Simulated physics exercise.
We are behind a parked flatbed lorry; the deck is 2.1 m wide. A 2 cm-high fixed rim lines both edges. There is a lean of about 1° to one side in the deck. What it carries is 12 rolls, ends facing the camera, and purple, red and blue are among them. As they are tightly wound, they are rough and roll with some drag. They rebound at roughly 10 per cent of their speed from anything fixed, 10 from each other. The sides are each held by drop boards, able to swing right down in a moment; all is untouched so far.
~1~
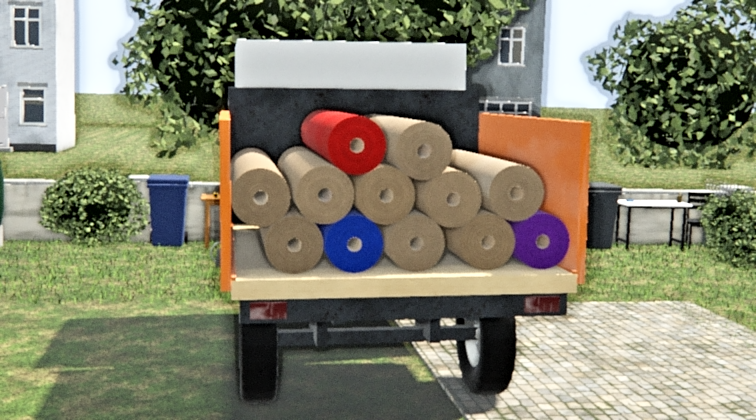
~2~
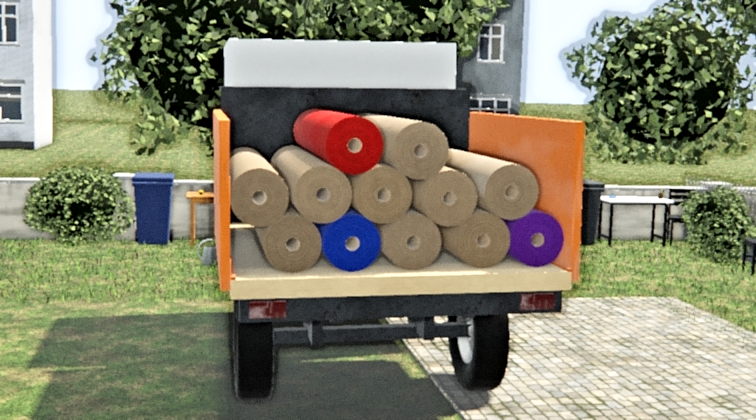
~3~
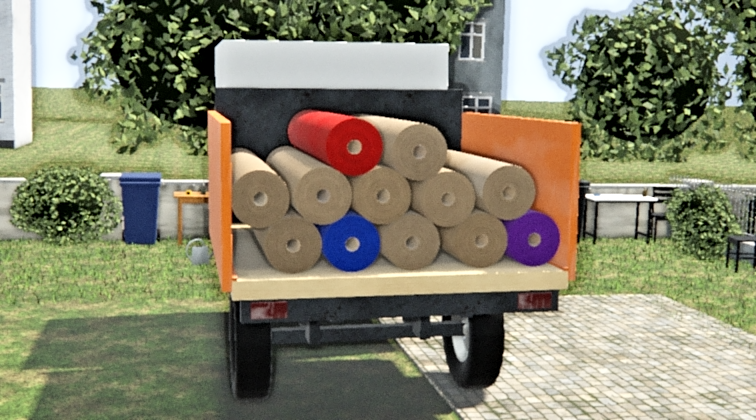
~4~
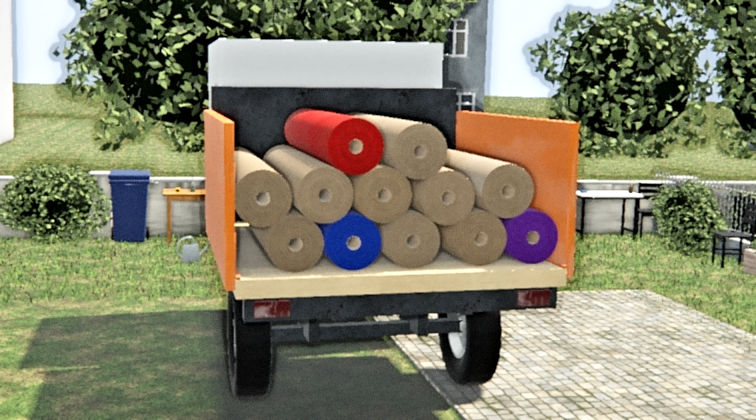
A parked flatbed lorry stood on the grass with a stack of brown rolls and a red, a blue and a purple one between orange side boards; the load stayed still while the view shifted slightly.
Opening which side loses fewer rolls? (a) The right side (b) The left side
a, the right side.
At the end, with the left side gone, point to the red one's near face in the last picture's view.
Roughly at (299, 213).
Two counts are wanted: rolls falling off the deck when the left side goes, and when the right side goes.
Freeing the left gives 2, freeing the right gives 0.
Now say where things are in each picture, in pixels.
The first picture shows purple (543, 242), red (357, 146), blue (354, 244); the deck slopes 1° down to the left; 5 of the 12 make up the bottom layer; at rest.
The second picture shows purple (538, 240), red (355, 145), blue (352, 244); rims, left 2 cm, right 2 cm; at rest.
The third picture shows purple (535, 240), red (355, 147), blue (352, 244); side tops at (225, 129) and (575, 129); all still.
The fourth picture shows purple (534, 238), red (356, 147), blue (354, 243); all still.
If it is the left, after 0.8 s, purple is on the deck, 20 cm from the right edge; red is up on others, 70 cm from the left edge, rolling left; blue is on the deck, 75 cm from the left edge; 1 of 12 is off.
If it is the left, in the end, purple is on the deck, 20 cm from the right edge; red is up on others, 40 cm from the left edge; blue is on the deck, 70 cm from the left edge; 2 of 12 are off.
If it is the right, after 0.6 s, purple is on the deck, 20 cm from the right edge; red is up on others, 75 cm from the left edge; blue is on the deck, 75 cm from the left edge; 0 of 12 are off.
If it is the right, in the end, purple is on the deck, 20 cm from the right edge; red is up on others, 75 cm from the left edge; blue is on the deck, 75 cm from the left edge; 0 of 12 are off.
